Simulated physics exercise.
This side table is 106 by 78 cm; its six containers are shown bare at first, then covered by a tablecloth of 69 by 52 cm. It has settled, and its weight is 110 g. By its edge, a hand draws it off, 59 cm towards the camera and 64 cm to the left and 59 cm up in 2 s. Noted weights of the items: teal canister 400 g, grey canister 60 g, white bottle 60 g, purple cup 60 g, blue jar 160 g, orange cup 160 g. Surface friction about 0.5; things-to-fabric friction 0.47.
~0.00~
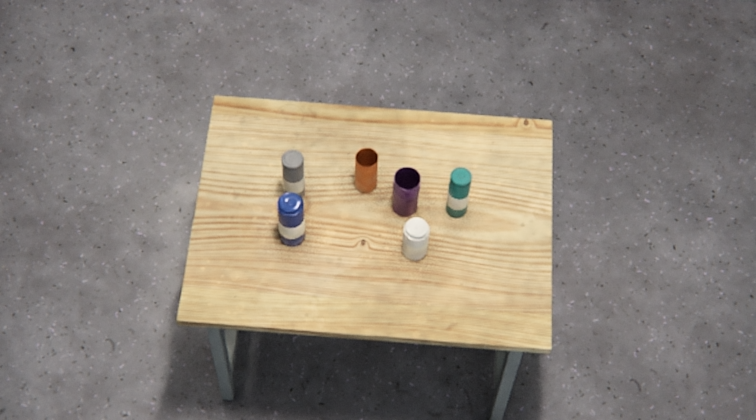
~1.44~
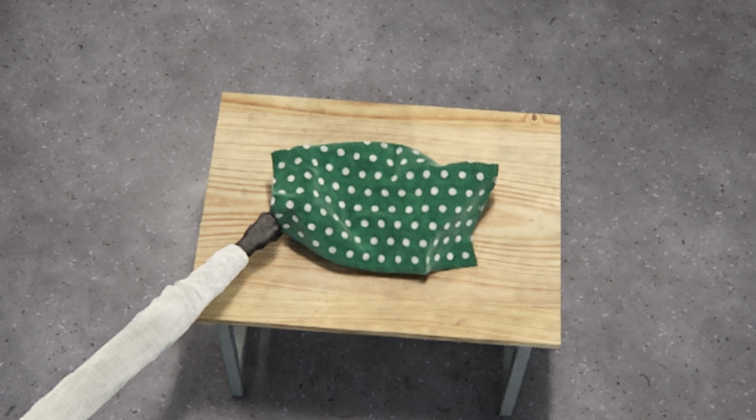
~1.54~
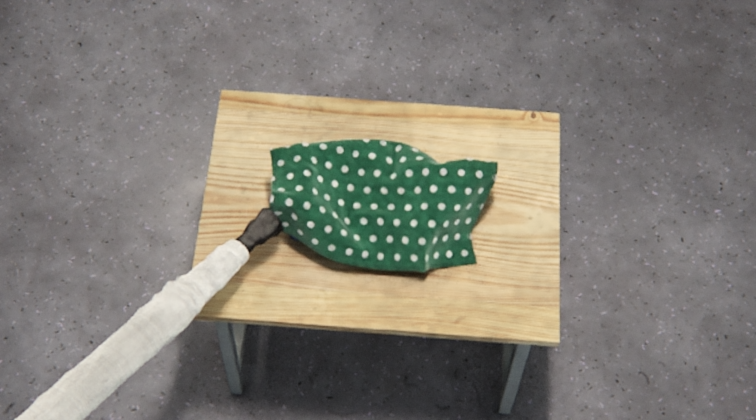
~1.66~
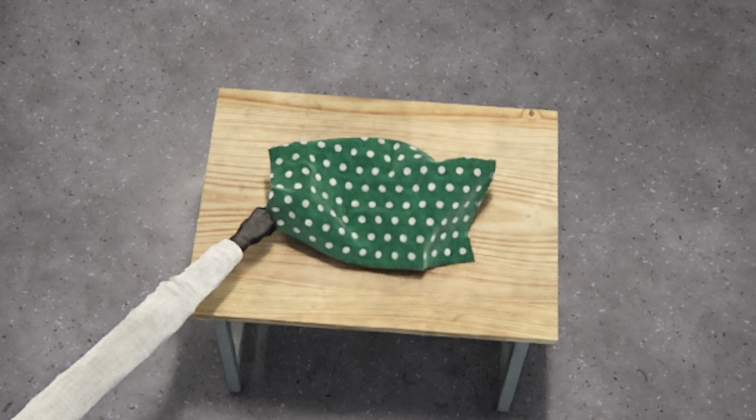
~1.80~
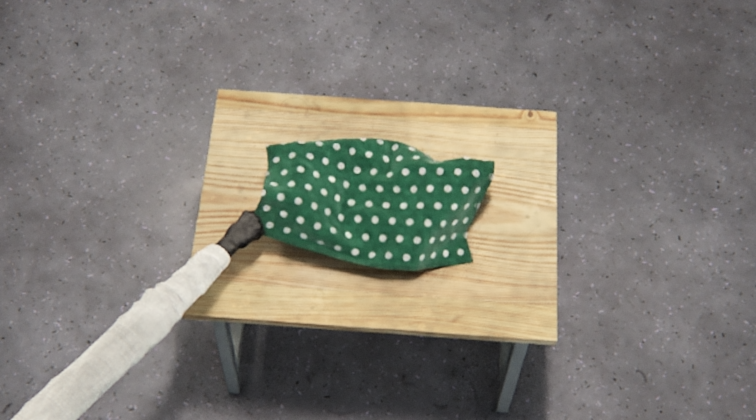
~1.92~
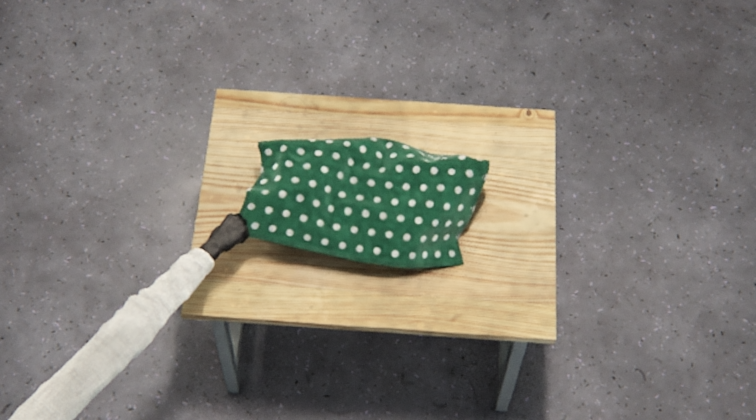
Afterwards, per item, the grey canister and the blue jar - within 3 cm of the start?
The grey canister does not stay where it was; the blue jar does not stay where it was.
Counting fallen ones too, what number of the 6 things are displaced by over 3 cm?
Tally: 3.
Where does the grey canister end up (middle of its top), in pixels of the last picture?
The top ends up close to (243, 249) in the last picture.
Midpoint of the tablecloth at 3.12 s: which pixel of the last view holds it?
Close to (76, 346) in pixels.
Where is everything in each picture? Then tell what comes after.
The first picture shows grey canister (292, 159), 19 cm tall; white bottle (417, 227), 13 cm tall; blue jar (290, 202), 20 cm tall; purple cup (407, 178), 16 cm tall; teal canister (461, 176), 19 cm tall; orange cup (367, 157), 15 cm tall.
The second picture shows tablecloth corners (280, 182) (487, 189) (478, 266); grip (269, 227).
The third picture shows tablecloth corners (280, 182) (485, 183); grip (270, 223).
The fourth picture shows tablecloth corners (278, 179) (483, 181); grip (264, 222).
The fifth picture shows tablecloth corners (276, 180) (483, 184); grip (252, 226).
The sixth picture shows tablecloth corners (269, 180) (482, 181) (464, 264); grip (236, 229).
At 2.3 s, middle of the tablecloth at (288, 215); blue jar on its side, 13 cm off its start, grey canister 10 cm off its start, white bottle 11 cm off its start.
At 2.7 s, middle of the tablecloth at (195, 259); grey canister on its side, 18 cm off its start, blue jar on its side, 14 cm off its start, white bottle on its side, 27 cm off its start.
At 3.1 s, middle of the tablecloth at (76, 346); grey canister on its side, 25 cm off its start at (245, 236), blue jar on its side, 15 cm off its start at (246, 239), white bottle on its side, 36 cm off its start at (314, 293).
At 3.5 s, middle of the tablecloth at a place out of view; grey canister on its side, 29 cm off its start, blue jar on its side, 17 cm off its start, white bottle on its side, 44 cm off its start.
At 4.3 s, middle of the tablecloth at (37, 323); grey canister on its side, 29 cm off its start at (243, 249), blue jar on its side, 17 cm off its start at (245, 247), white bottle over the edge.
